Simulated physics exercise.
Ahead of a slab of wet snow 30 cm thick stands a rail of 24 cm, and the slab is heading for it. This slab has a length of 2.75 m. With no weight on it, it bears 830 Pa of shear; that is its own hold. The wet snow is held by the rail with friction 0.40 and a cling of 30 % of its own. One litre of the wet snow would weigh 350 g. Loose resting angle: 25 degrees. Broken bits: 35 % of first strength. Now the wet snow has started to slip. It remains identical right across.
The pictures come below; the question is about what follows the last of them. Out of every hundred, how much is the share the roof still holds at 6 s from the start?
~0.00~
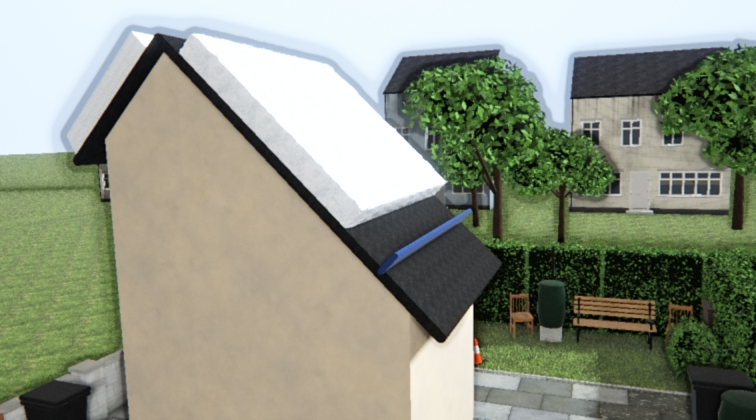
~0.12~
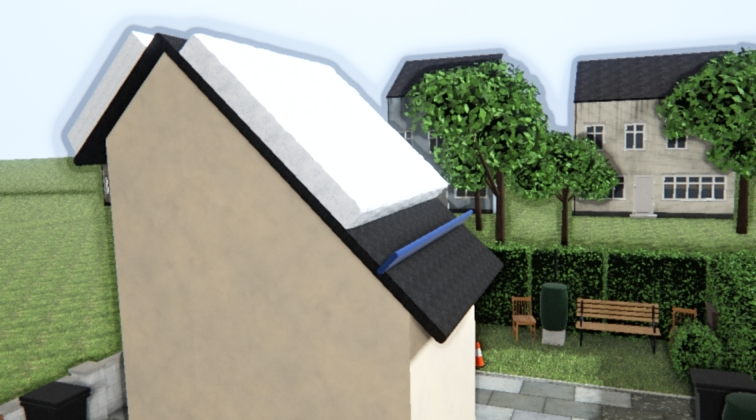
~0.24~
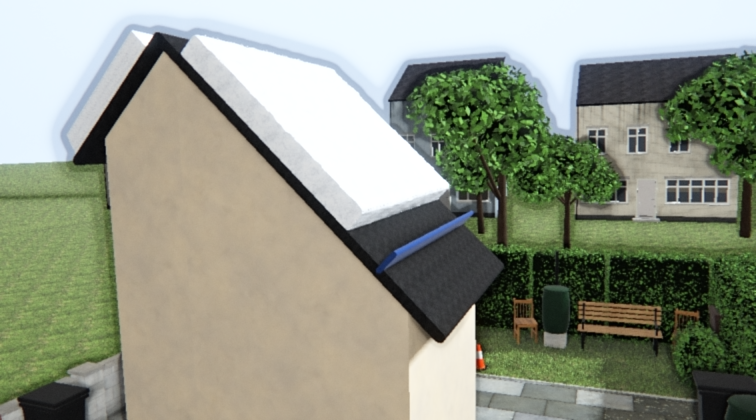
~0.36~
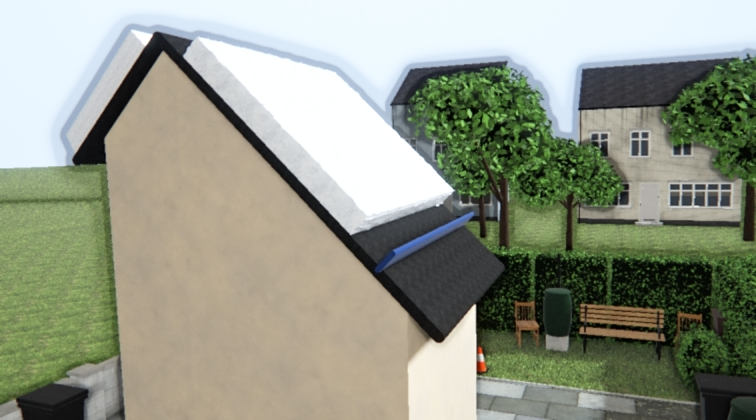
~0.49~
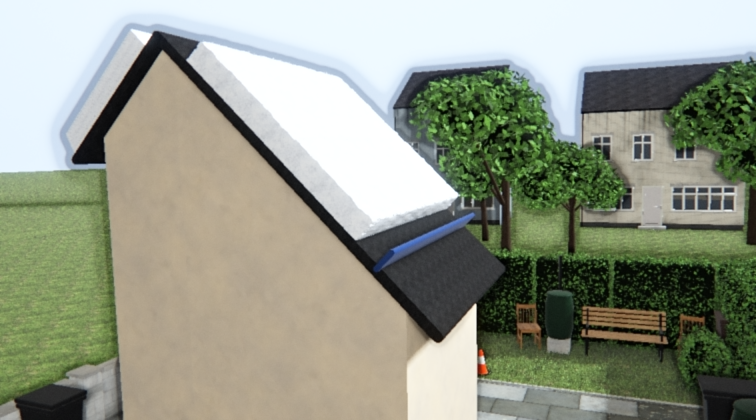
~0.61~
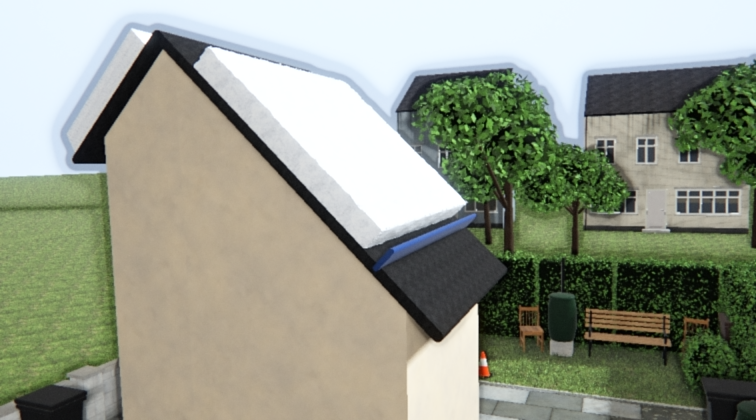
About 71 in every hundred.
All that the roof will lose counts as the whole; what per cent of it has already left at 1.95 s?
I'd put it at around 40 %.
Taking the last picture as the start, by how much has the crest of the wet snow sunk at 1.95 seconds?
I'd put it at near 0.8 m.
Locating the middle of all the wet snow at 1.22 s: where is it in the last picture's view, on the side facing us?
Roughly at (326, 185).
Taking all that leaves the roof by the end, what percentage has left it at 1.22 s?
Around 0 out of 100.
By 1.22 s, 100 % of the snow is on the roof.
By 1.95 s, 88 % of the snow is on the roof.
By 2.67 s, 79 % of the snow is on the roof.
By 3.40 s, 79 % of the snow is on the roof.
By 6.00 s, at the end, 71 % of the snow is on the roof.
